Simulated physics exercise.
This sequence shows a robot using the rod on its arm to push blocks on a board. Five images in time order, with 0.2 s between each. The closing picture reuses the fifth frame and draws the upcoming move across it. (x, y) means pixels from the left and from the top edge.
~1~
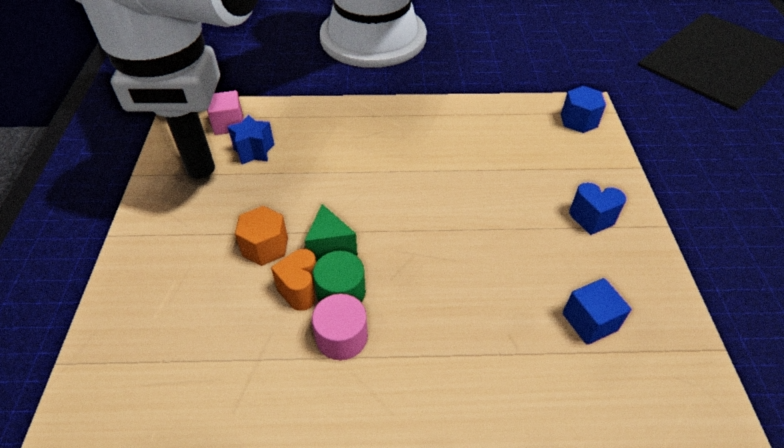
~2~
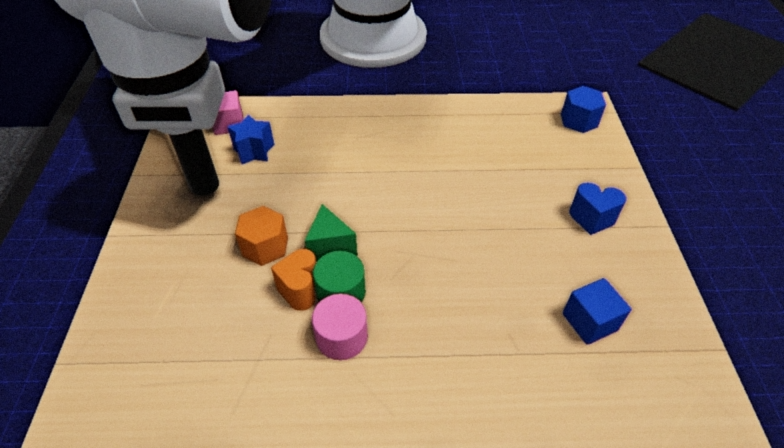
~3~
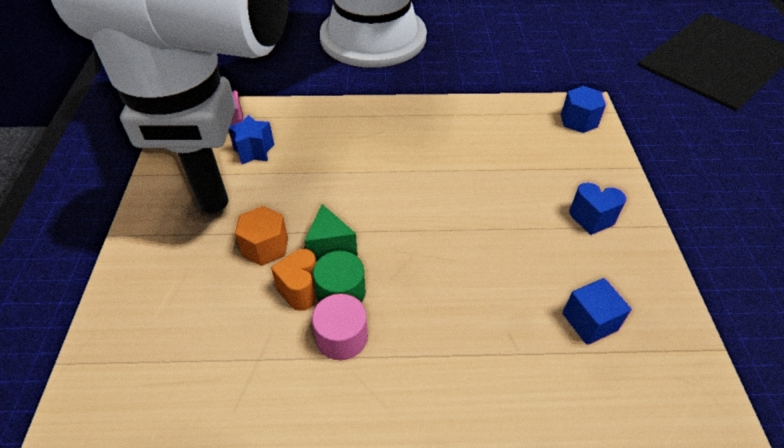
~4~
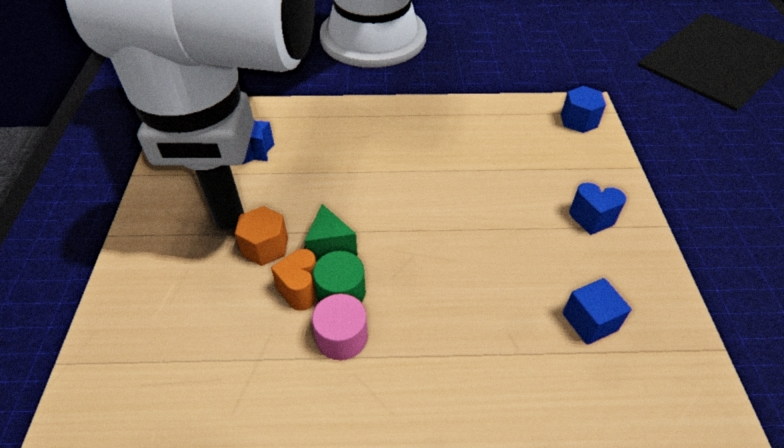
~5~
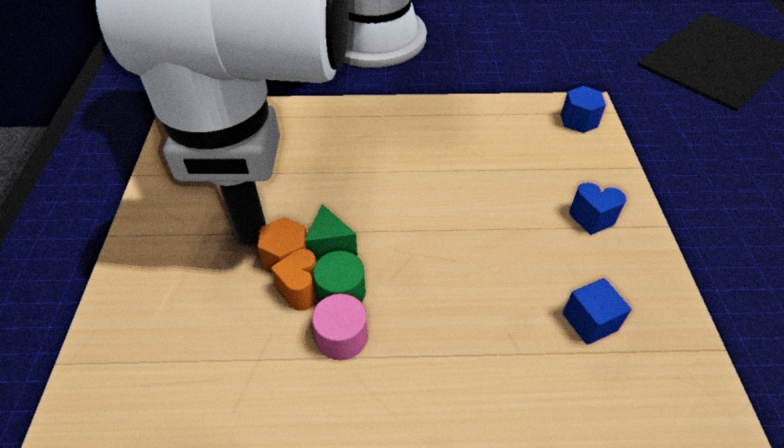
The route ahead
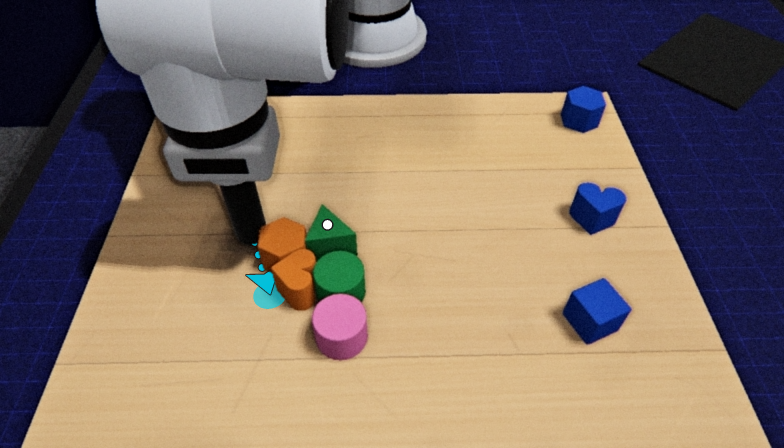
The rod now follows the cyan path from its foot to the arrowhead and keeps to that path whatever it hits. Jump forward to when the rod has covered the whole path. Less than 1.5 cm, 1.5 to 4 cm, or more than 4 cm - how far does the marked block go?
If I had to pick, the marked block travels less than 1.5 cm here.
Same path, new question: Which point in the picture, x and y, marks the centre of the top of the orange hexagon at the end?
So, by the moment the path ends, you'll find the top centre of the orange hexagon at (305, 267).
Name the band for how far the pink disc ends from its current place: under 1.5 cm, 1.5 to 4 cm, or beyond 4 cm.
The best fit is 1.5 to 4 cm.
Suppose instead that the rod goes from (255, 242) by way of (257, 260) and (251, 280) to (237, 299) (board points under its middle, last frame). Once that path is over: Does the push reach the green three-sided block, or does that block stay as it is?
In the end it has not been moved.
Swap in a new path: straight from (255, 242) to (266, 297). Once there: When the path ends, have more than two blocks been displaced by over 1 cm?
Short answer: Yes.
Path on the board, in a line from (255, 242) to (270, 294); the dot is on the green three-sided block.
What follows on the original path. Halfway along, rod at (260, 259); orange hexagon at (295, 255), turned 20° anticlockwise; orange heart at (319, 283); green three-sided block at (332, 225), turned 20° anticlockwise; green disc at (363, 277); pink disc at (345, 323).
At the end, rod at (268, 286); orange hexagon at (305, 267), turned 65° anticlockwise; orange heart at (343, 287); green three-sided block at (332, 225), turned 20° anticlockwise; green disc at (390, 280); pink disc at (357, 333).
